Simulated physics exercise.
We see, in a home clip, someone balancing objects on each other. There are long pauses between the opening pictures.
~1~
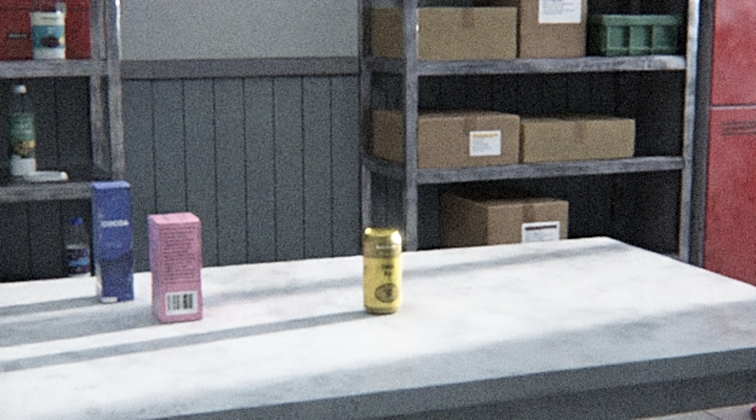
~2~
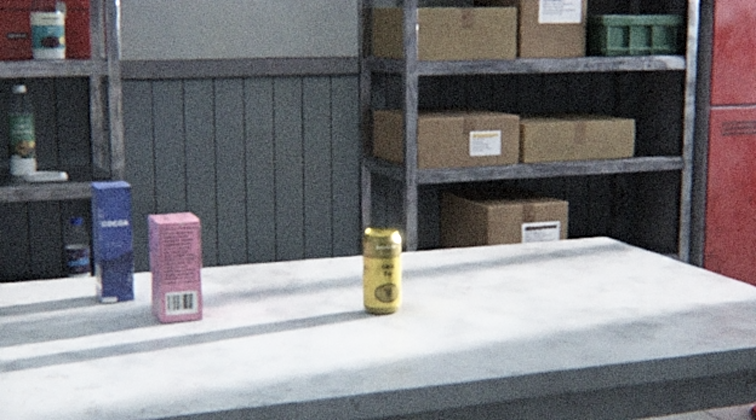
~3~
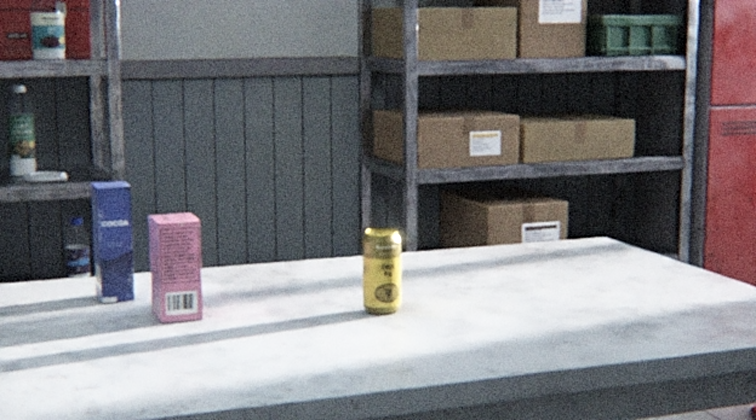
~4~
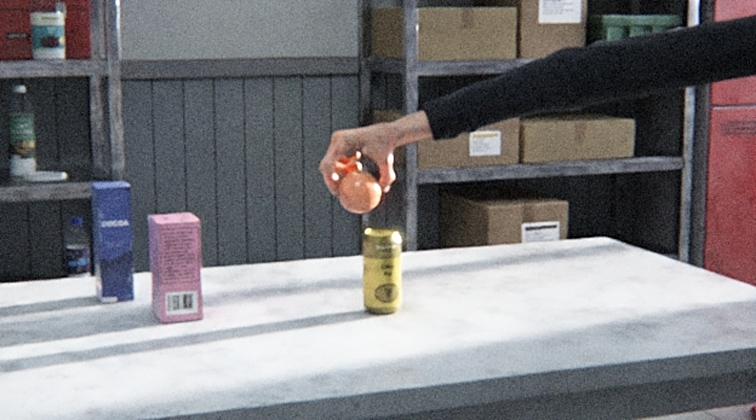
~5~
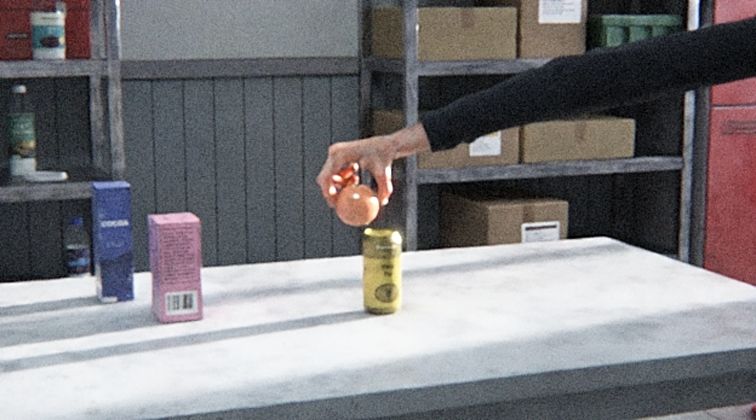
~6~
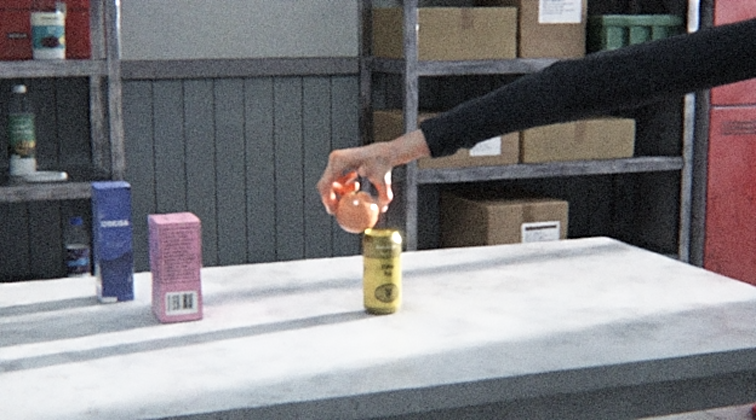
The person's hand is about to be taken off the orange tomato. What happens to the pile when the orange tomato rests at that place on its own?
Looks like it isn't steady enough.
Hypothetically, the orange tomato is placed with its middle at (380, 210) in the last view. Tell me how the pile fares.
After that, the pile stays intact.
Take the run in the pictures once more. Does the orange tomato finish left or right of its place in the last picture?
Leftward.
Then, 0.30 s past the last view, orange tomato now fallen.
Then, 0.40 s past the last view, things are still on the move.
Then, 1.80 s past the last view, nothing new.
Finally, fallen, orange tomato; the other 3 still in place. Final places as the last picture's camera would see them, orange tomato near (311, 298). The pile loses its balance.
